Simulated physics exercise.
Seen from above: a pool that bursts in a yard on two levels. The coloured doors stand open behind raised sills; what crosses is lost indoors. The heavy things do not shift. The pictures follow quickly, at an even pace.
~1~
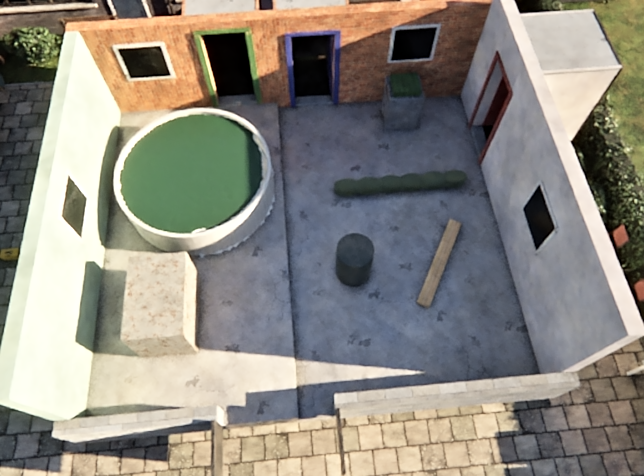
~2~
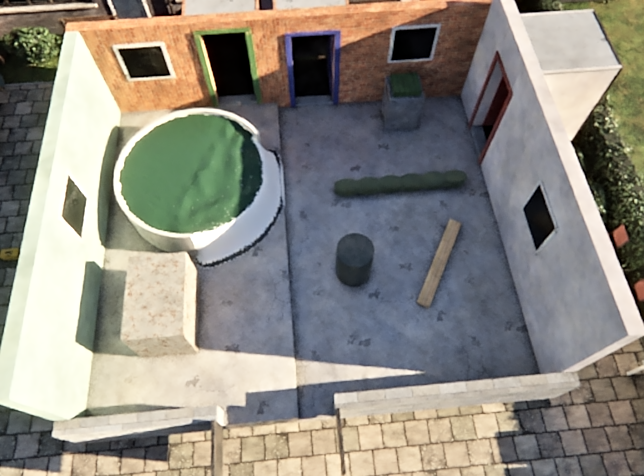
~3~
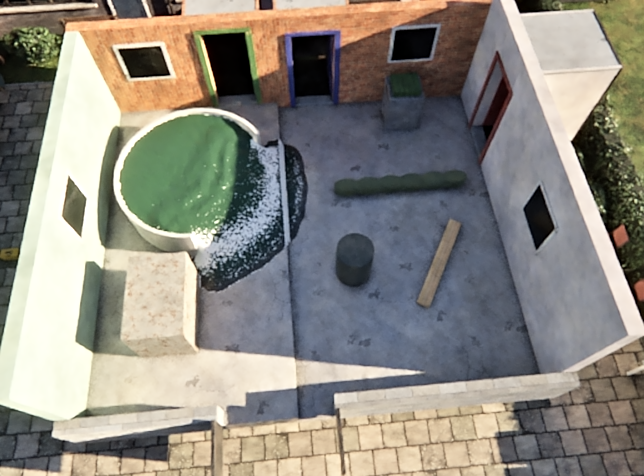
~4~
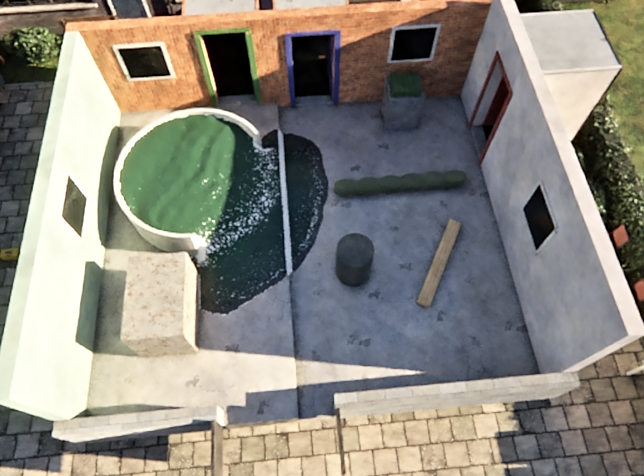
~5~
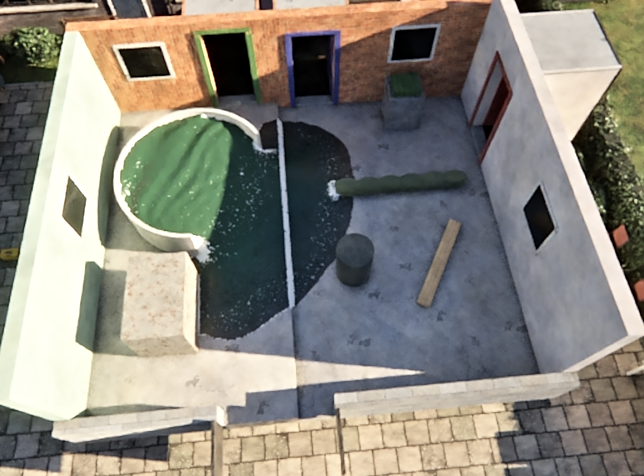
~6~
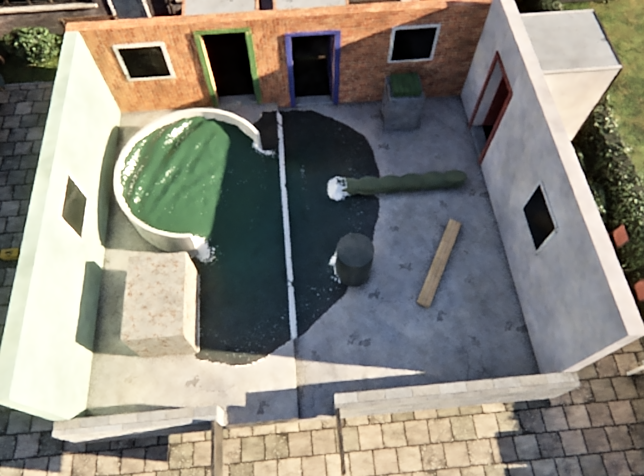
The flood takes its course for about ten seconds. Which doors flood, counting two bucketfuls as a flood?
In the end: The green door holds within the limit; the red door floods; the blue door floods.
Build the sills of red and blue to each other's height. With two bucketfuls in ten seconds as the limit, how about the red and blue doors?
In short: Red is over; blue lets less in.
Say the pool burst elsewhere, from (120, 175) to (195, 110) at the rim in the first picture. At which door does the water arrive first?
The one in green.
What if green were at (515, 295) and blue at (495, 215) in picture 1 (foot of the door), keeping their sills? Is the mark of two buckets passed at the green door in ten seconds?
My reading: Green passes that mark.
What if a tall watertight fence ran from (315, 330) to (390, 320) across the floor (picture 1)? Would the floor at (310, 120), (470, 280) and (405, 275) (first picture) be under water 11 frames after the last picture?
In that order: Not flooded, awash, covered.
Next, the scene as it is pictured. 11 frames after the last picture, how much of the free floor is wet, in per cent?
Some 70 per cent.
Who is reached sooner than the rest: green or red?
The one in red.
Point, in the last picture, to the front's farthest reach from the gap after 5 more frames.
At about (469, 143).
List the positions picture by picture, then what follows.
Still water in the pool at (194, 171), in the first frame.
The front is at (269, 152), out from the gap at (262, 210), in the second frame.
Water pours out at (262, 211) and has run to (280, 143), in the third frame.
The front is at (301, 140), out from the gap at (262, 211), in the fourth frame.
Water pours out at (262, 212) and has run to (299, 125), in the fifth frame.
Water pours out at (262, 212) and has run to (207, 356), in the sixth frame.
A moment on, water covers 55 % of the floor; the green door not reached, the red door wet at the sill, nothing in, the blue door wet at the sill, nothing in.
Next, water covers 70 % of the floor; the green door not reached, the red door over two buckets in, the blue door under two buckets in.
Then, water covers 75 % of the floor; the green door not reached, the red door far over two buckets in, the blue door under two buckets in.
Later, water covers 75 % of the floor; the green door not reached, the red door far over two buckets in, the blue door under two buckets in.
In the end, water covers 70 % of the floor; the green door not reached, the red door far over two buckets in, the blue door over two buckets in.
